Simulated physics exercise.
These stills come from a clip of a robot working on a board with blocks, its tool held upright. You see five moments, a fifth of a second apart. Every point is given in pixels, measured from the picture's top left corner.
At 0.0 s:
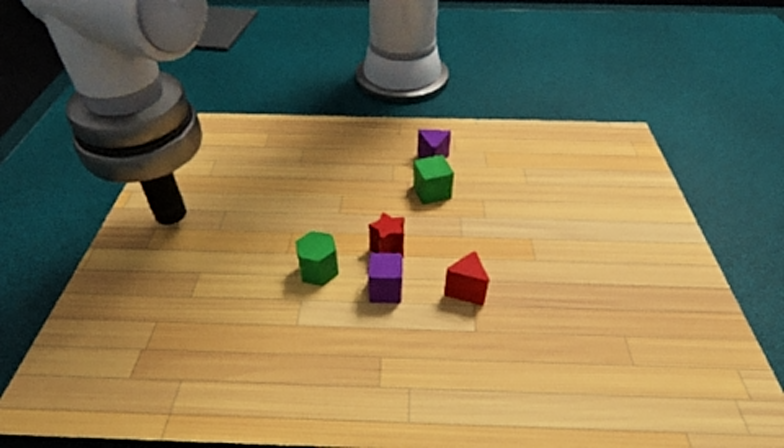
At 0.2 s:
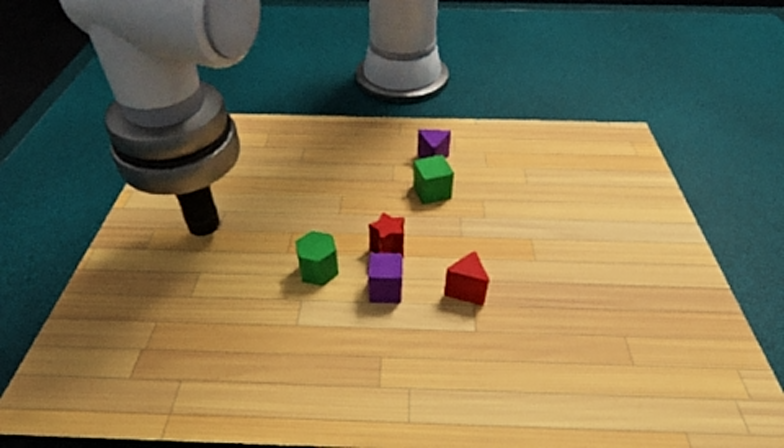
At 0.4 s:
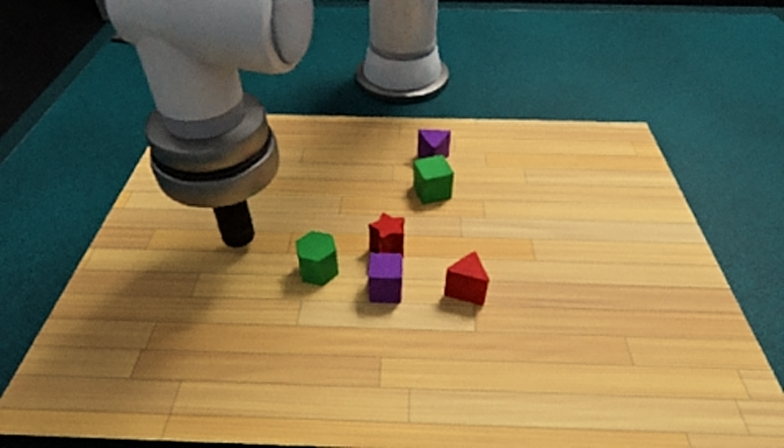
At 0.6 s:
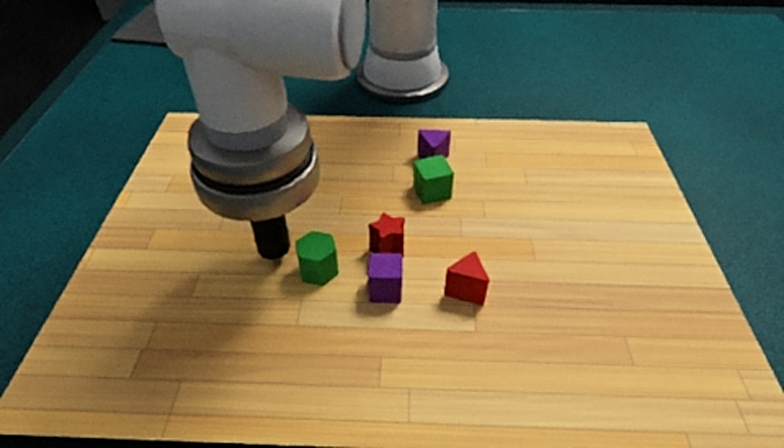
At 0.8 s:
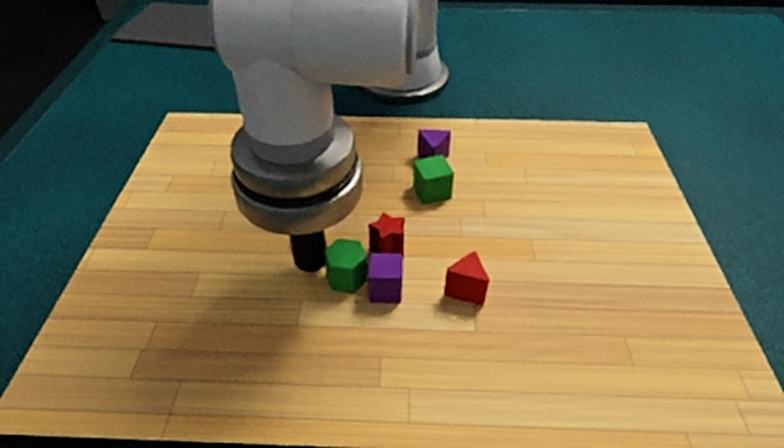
On a wooden board, a robot arm moving right among colourful blocks and pushing the green six-sided block toward the purple one.
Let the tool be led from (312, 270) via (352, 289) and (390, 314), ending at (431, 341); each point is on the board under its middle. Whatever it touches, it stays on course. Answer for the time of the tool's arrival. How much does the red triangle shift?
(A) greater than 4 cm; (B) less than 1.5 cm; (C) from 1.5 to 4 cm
(C)
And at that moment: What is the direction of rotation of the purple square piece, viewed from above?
The block turns counter-clockwise.
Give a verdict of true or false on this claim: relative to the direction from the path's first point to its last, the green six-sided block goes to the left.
True - the claim holds.
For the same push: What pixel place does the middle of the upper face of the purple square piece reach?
For the centre of its top, I'd go with (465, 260).
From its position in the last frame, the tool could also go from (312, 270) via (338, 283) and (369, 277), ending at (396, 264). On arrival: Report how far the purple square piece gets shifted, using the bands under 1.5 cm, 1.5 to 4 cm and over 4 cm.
It will move more than 4 cm.
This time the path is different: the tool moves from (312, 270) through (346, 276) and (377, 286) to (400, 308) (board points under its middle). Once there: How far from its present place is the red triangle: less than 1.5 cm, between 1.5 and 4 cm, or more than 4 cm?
Band: 1.5 to 4 cm.
The first path, step by step. One third of the way, tool (351, 280); green six-sided block (388, 264), turned 35° anticlockwise; purple square piece (426, 268).
Two thirds of the way, tool (391, 305); green six-sided block (427, 279), turned 70° anticlockwise; purple square piece (460, 266), turned 30° anticlockwise; red triangle (498, 262), turned 15° clockwise.
At the end, tool (432, 332); green six-sided block (443, 283), turned 90° anticlockwise; purple square piece (467, 262), turned 50° anticlockwise; red star block still; red triangle (502, 259), turned 35° clockwise.
